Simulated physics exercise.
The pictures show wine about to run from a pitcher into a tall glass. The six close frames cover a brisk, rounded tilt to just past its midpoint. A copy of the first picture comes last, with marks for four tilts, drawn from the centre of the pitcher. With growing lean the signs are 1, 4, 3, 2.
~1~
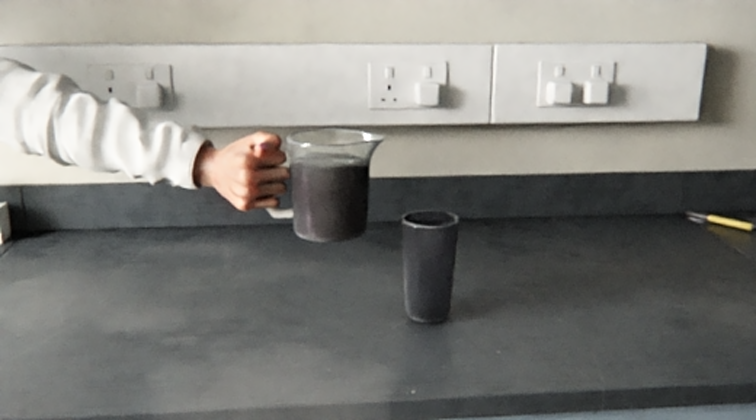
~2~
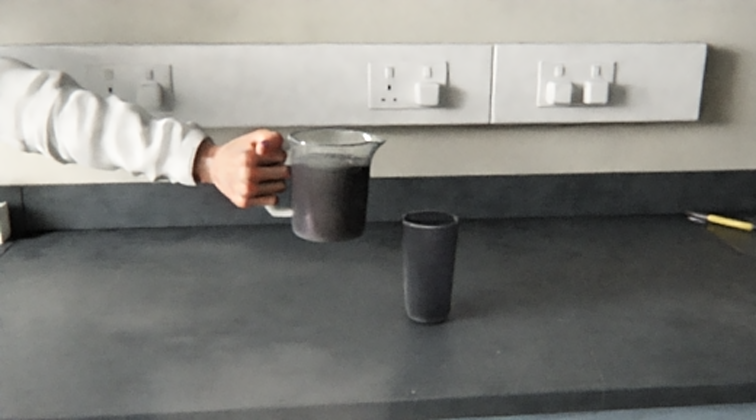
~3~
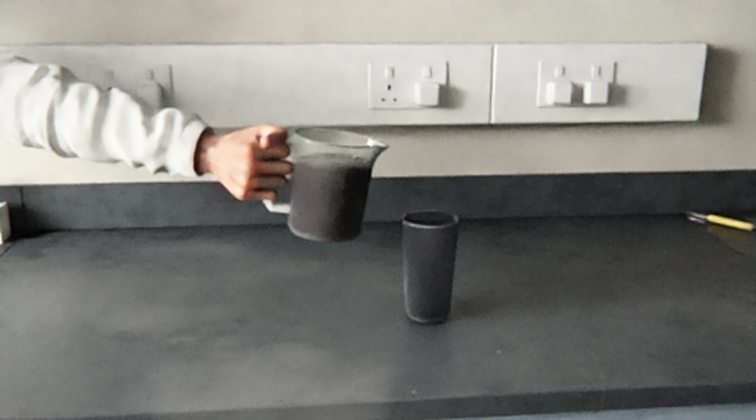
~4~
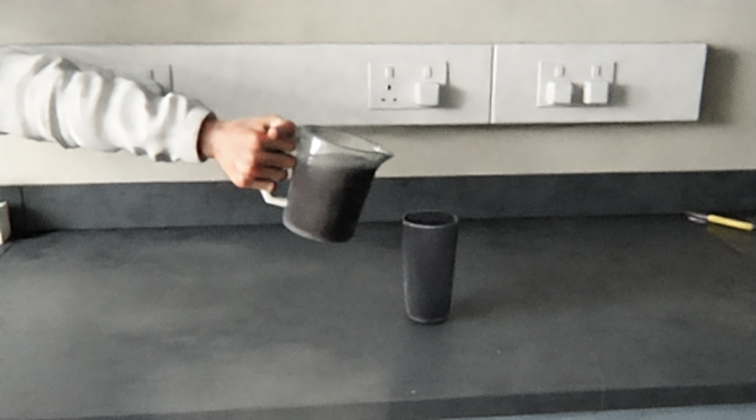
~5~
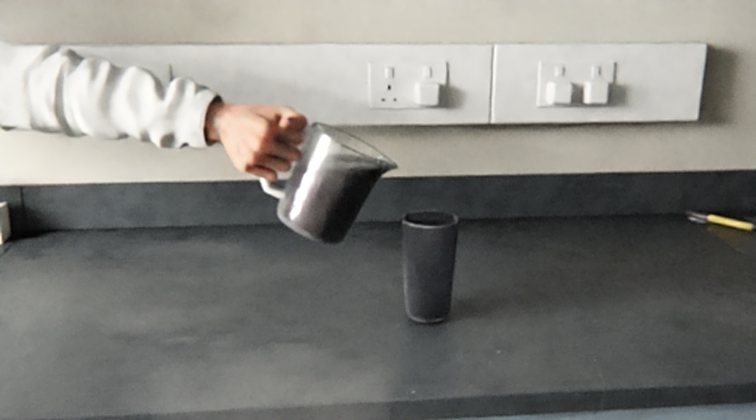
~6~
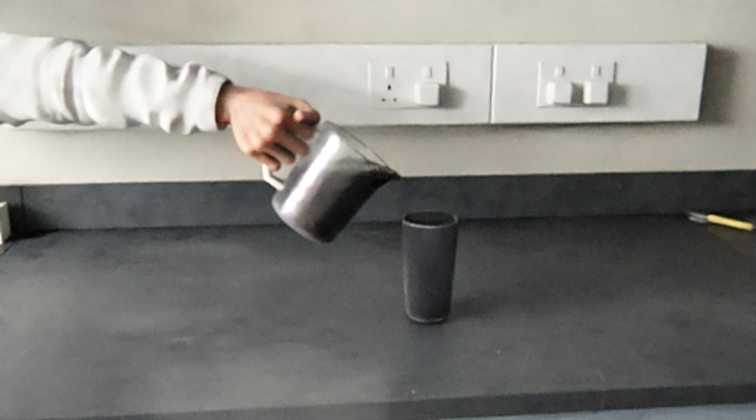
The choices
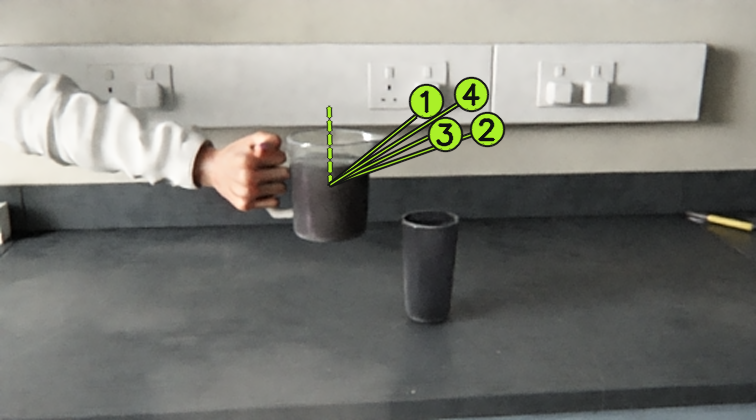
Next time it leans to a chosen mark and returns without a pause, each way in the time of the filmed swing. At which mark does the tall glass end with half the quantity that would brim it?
Line 4.
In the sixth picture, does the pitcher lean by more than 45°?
No.
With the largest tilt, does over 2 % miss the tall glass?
Yes, it does.
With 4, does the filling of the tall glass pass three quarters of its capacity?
No.
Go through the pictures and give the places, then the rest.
In the first picture, upright, lip at (383, 139); rim of the tall glass round (430, 218); nothing has left yet.
In the second picture, upright, lip at (384, 140); nothing has left yet.
In the third picture, tipped about 7°, lip at (388, 146); nothing has left yet.
In the fourth picture, tipped about 16°, lip at (393, 154); nothing has left yet.
In the fifth picture, tipped about 26°, lip at (397, 166); nothing has left yet.
In the sixth picture, tipped about 37°, lip at (399, 179); nothing has left yet.
In lime, 1 at (415, 116); 2 at (471, 134); 3 at (428, 137); 4 at (457, 104).
With 1, the tall glass ends with about 34 % of what it can hold.
With 2, the tall glass ends with about 66 % of what it can hold; 12 % of the wine is spilt.
With 3, the tall glass ends with about 64 % of what it can hold.
With 4, the tall glass ends with about 48 % of what it can hold.
